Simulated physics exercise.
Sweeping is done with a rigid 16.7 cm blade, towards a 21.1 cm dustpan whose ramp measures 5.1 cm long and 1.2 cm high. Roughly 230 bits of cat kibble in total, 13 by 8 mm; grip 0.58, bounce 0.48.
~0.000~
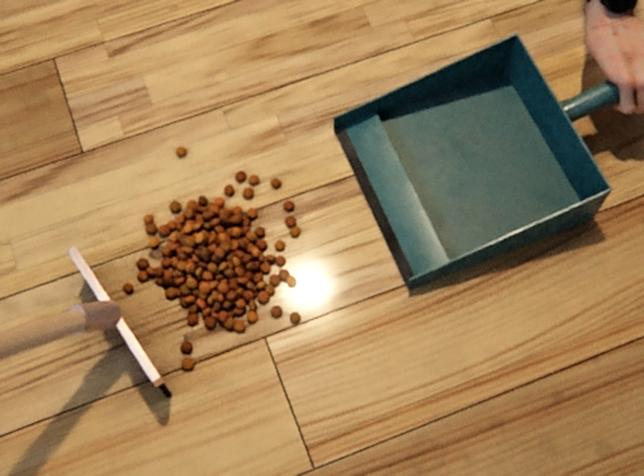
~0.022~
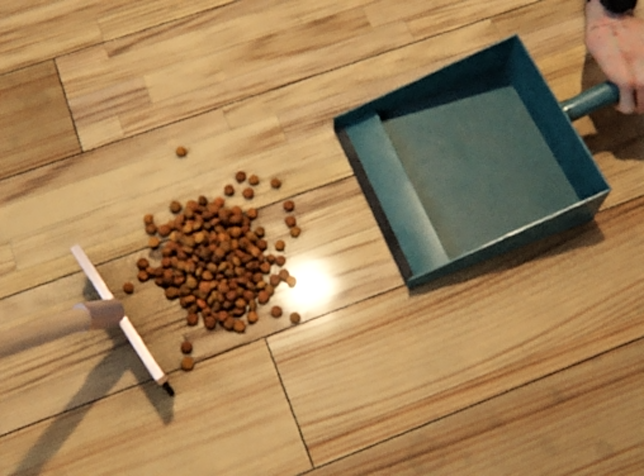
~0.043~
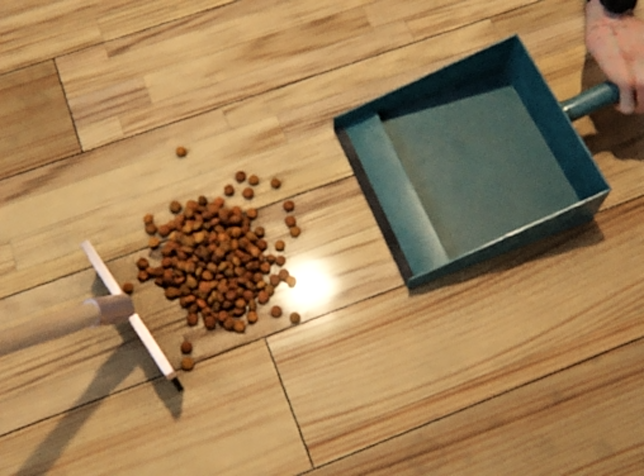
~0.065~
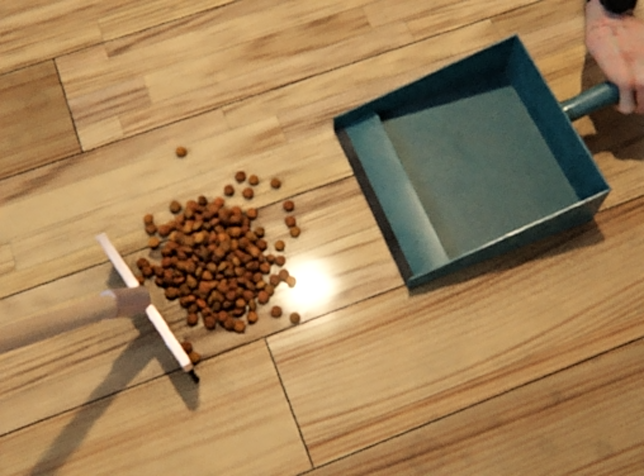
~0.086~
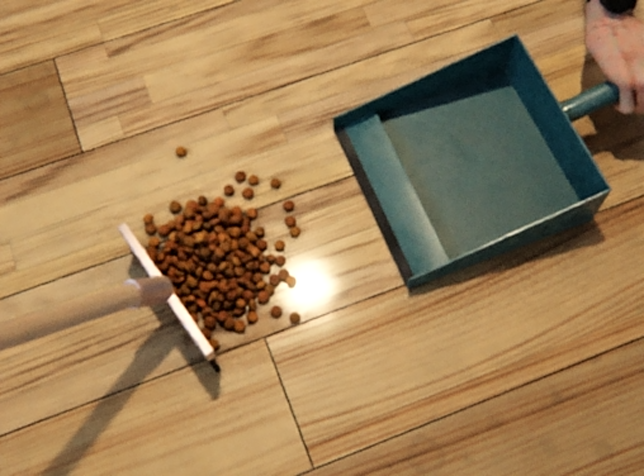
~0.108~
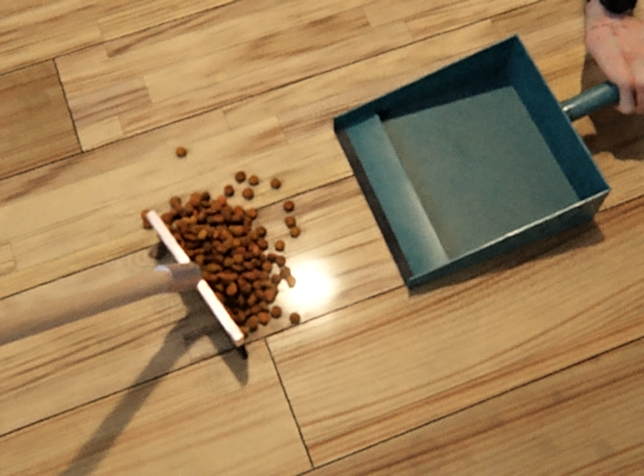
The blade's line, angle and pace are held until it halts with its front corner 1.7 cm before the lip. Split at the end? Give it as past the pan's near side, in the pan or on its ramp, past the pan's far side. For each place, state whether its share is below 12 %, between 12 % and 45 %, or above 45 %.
Near side: A small amount; pan: A large amount; far side: A fair amount.
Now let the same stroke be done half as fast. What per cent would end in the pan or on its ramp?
Then around 25 per cent.
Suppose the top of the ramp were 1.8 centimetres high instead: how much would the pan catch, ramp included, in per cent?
That would give something like 50 per cent.
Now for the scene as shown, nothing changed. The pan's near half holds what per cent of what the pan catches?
Roughly 50 in a hundred.
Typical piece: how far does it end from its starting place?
Median: Approx. 22 cm.
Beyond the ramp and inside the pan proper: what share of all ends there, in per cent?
It comes to some 35 per cent.
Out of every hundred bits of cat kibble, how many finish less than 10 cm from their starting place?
About 0 percent.
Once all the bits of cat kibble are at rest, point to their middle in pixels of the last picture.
Roughly (374, 161).
After 0.18 s, middle of the blade 10 cm from the lip; 0 % over the lip, far side 5 %, near side 0 %.
Then, at 0.23 s, middle of the blade 5 cm from the lip; 5 % over the lip, far side 15 %, near side 5 %.
After 0.42 s, middle of the blade 4 cm from the lip; 55 % over the lip, far side 20 %, near side 5 %.
In the end, at 1.2 s, near side 5 %, pan 55 %, far side 20 %, in front of the lip or behind the blade 20 %.
